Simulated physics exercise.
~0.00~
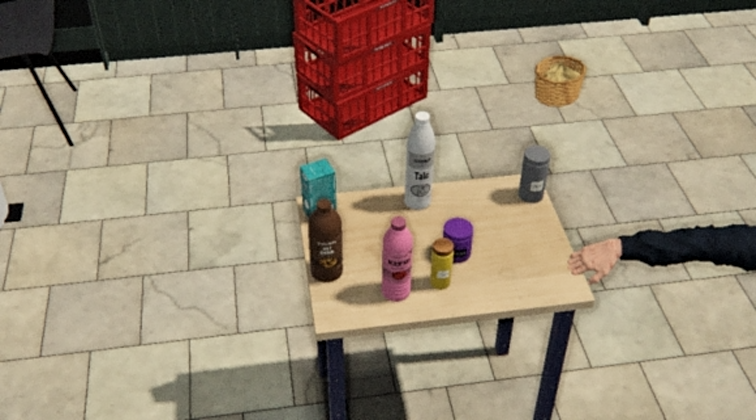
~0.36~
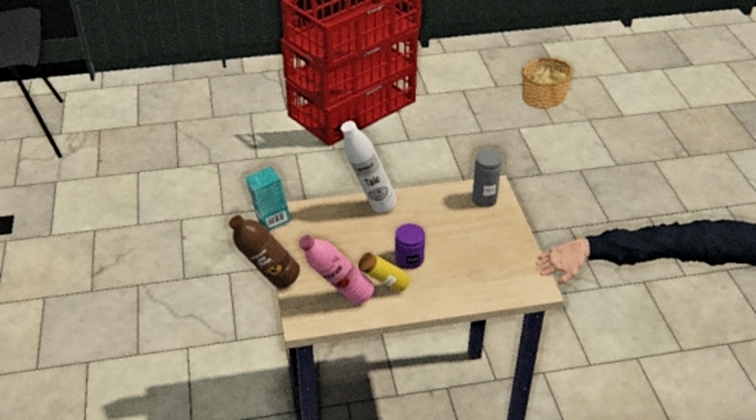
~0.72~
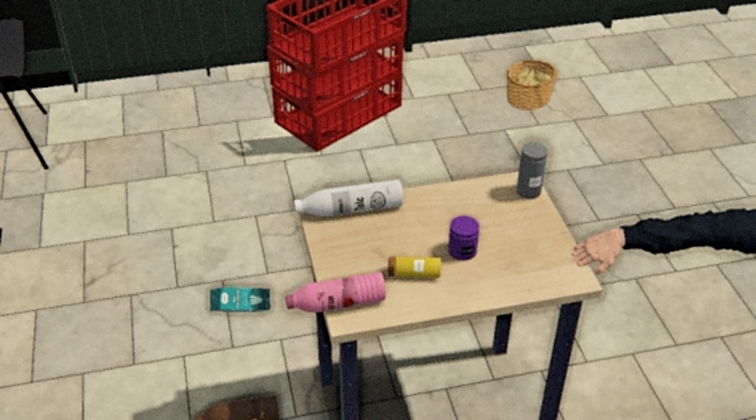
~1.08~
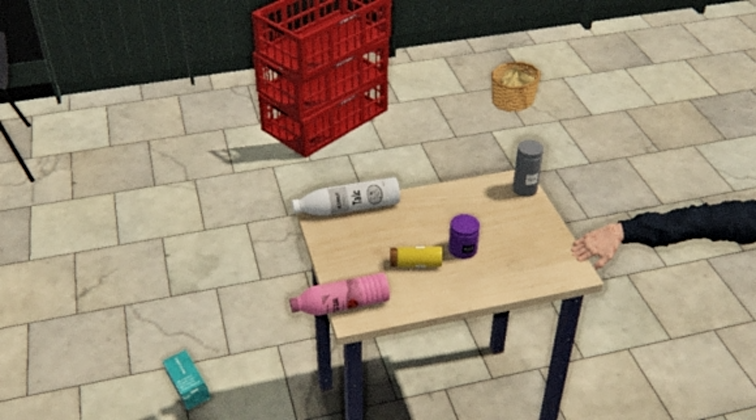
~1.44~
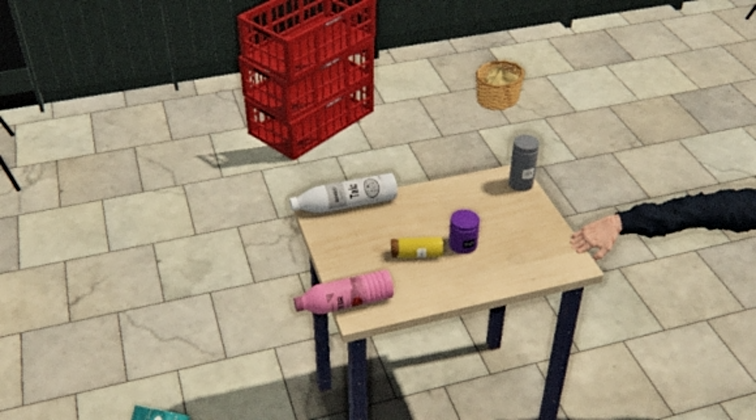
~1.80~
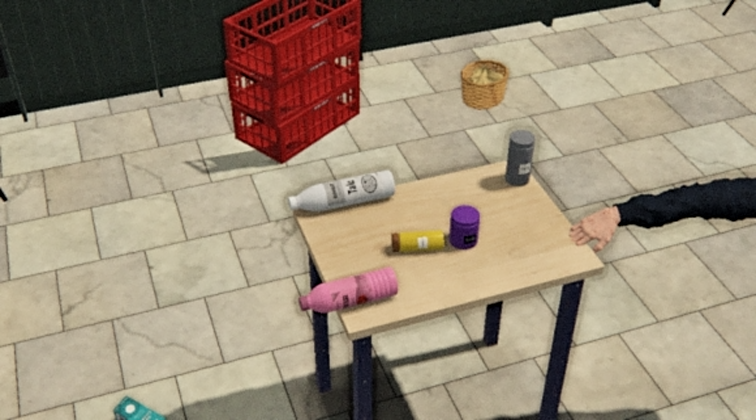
We see a small table holding bottles and jars beside a resting hand as the objects lean left and topple, the brown bottle and turquoise carton falling to the ground. The pink, white and yellow containers end lying on the table, while the grey and purple jars stay upright.
